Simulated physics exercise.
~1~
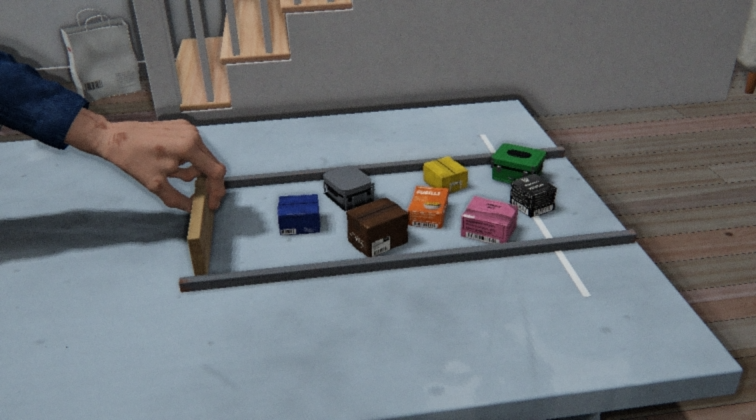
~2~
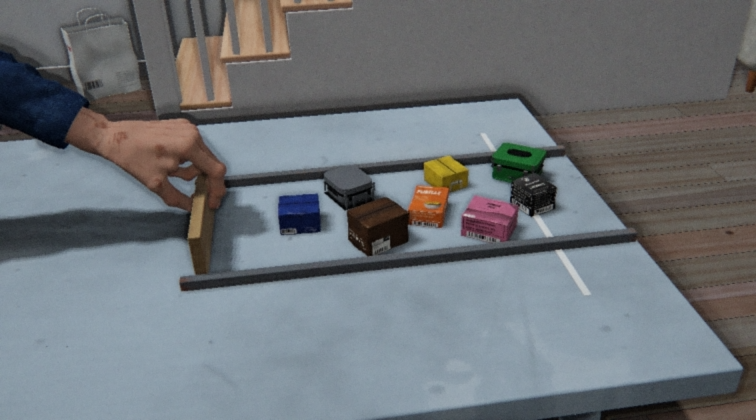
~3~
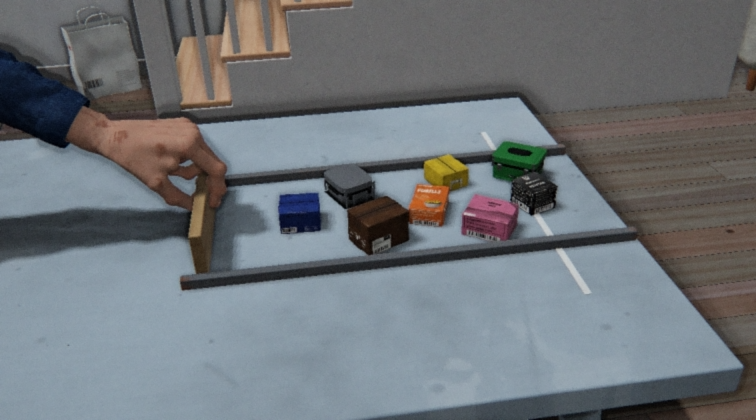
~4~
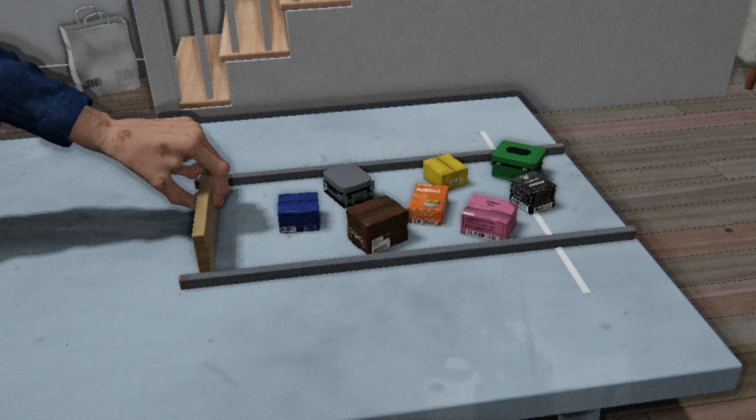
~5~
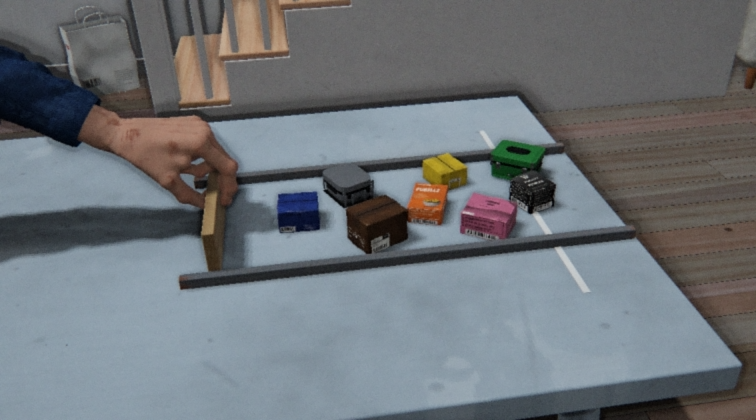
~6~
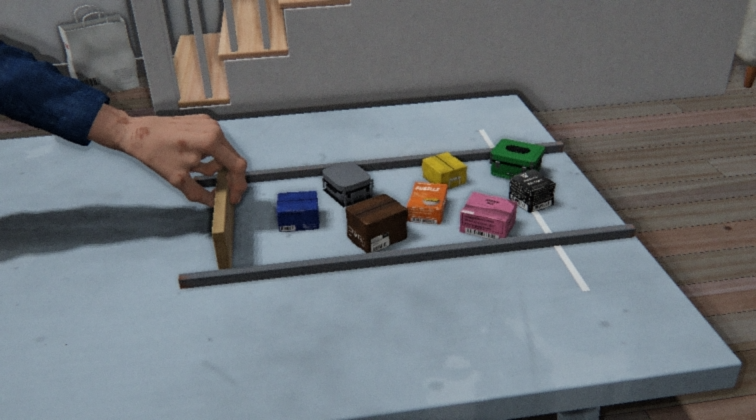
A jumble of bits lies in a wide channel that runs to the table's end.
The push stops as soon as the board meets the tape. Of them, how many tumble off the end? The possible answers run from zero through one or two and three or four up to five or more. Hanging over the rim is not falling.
Final tally: One or two.
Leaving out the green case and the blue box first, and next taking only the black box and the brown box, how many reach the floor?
The first try gives 0, the second gives 1.
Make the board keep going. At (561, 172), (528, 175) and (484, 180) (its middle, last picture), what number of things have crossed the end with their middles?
Respectively 5, 2 and 0.
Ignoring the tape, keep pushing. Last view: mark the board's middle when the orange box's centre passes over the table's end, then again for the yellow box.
Approx. (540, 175) for the first, approx. (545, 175) for the second.
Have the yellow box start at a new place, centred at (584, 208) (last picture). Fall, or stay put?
Result: It tips off.
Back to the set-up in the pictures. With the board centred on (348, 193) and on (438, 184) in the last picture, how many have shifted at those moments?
The counts are 3 and 8.
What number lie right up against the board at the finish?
3 in contact.
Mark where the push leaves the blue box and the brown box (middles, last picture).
The blue box ends up near (547, 190), and the brown box near (568, 209).
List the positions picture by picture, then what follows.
The first picture shows green case (518, 166); black box (533, 196); pink box (489, 221); board (204, 212); tape (525, 200).
The second picture shows black box (533, 195); board (204, 211).
The third picture shows pink box (490, 219); brown box (378, 225).
The fourth picture shows green case (518, 163); yellow box (445, 173).
The fifth picture shows black box (532, 192); orange box (428, 204).
The sixth picture shows green case (517, 162); black box (532, 191); pink box (488, 217); board (225, 206); tape (524, 195).
Soon after, none off yet; green case at rest near (517, 162); black box at rest near (532, 191); pink box at rest near (488, 217).
After that, none off yet; green case at rest near (517, 162); black box at rest near (532, 191); pink box moving near (499, 218).
And then, none off yet; green case displaced about its own width near (561, 163); black box displaced about its own width near (579, 189); pink box displaced well along near (567, 214).
In the end, the number that fall off is one or two; gone, black box and green case.
